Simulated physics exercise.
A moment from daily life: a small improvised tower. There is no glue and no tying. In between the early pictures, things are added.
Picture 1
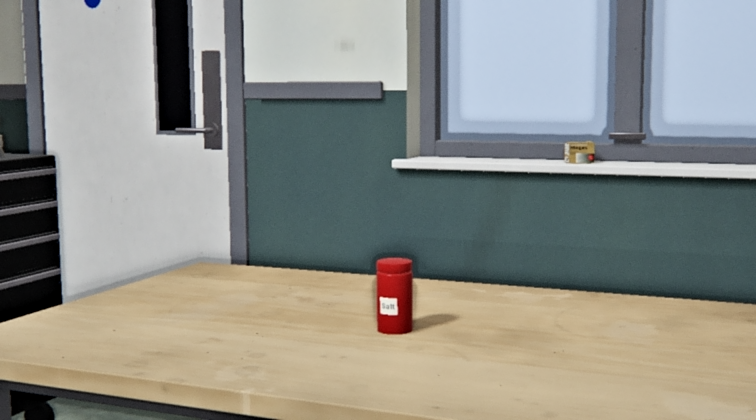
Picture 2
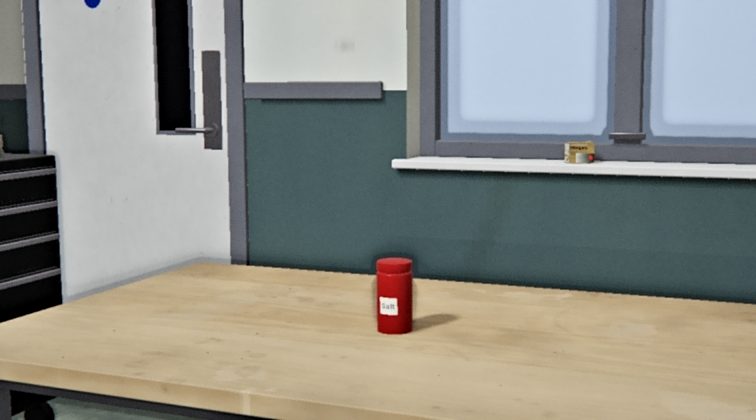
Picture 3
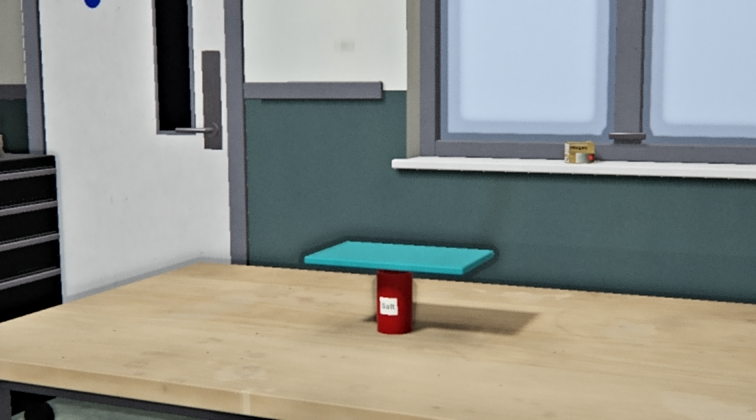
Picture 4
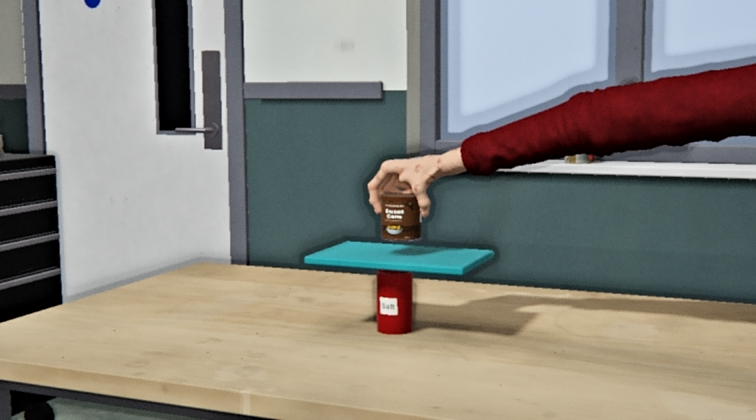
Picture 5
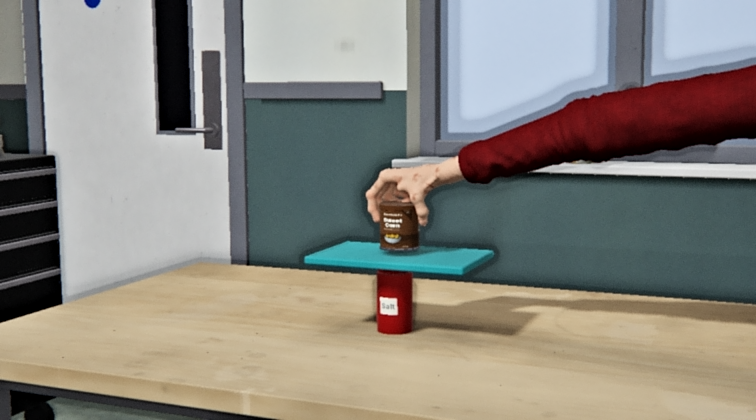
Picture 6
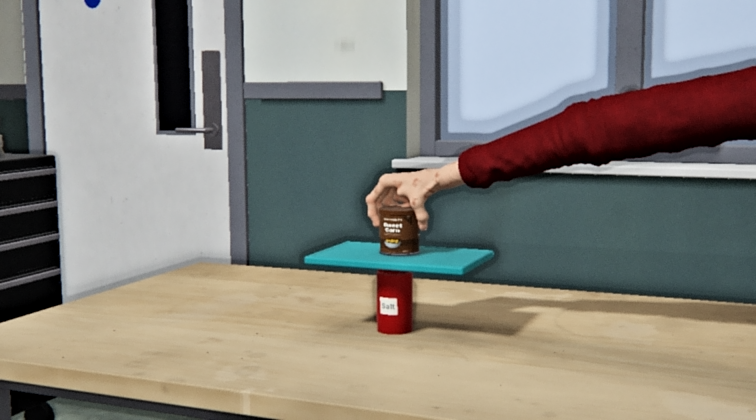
A red jar with a white label stands on a pale wooden table in a room with green-and-white walls, seen from slightly above by a still camera. A white door and dark drawers are at left, a window with a small tin on its sill at right. A turquoise board appears atop the jar, then a red-sleeved arm from the right lowers a brown tin onto it, still gripping it.
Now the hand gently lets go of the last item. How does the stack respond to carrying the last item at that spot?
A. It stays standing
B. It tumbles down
A, it stays standing.
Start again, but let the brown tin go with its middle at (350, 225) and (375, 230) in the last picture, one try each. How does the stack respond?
It tips over first and stays steady second.
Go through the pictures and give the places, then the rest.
The last thing is not in view yet; red jar (395, 296), in the first picture.
The last thing is not in view yet; red jar (395, 296), in the second picture.
The last thing is not in view yet; red jar (395, 296), in the third picture.
On its way; brown tin (402, 217); red jar (395, 296), in the fourth picture.
On its way; brown tin (400, 226); red jar (395, 296), in the fifth picture.
Set down, still held; brown tin (400, 231); red jar (395, 296), in the sixth picture.
Then, 0.20 s past the last view, nothing moves.
Then, 0.40 s past the last view, brown tin resting near (400, 231).
Finally, all 3 still in place. Final places as the last picture's camera would see them, brown tin near (400, 231). The stack stays up.
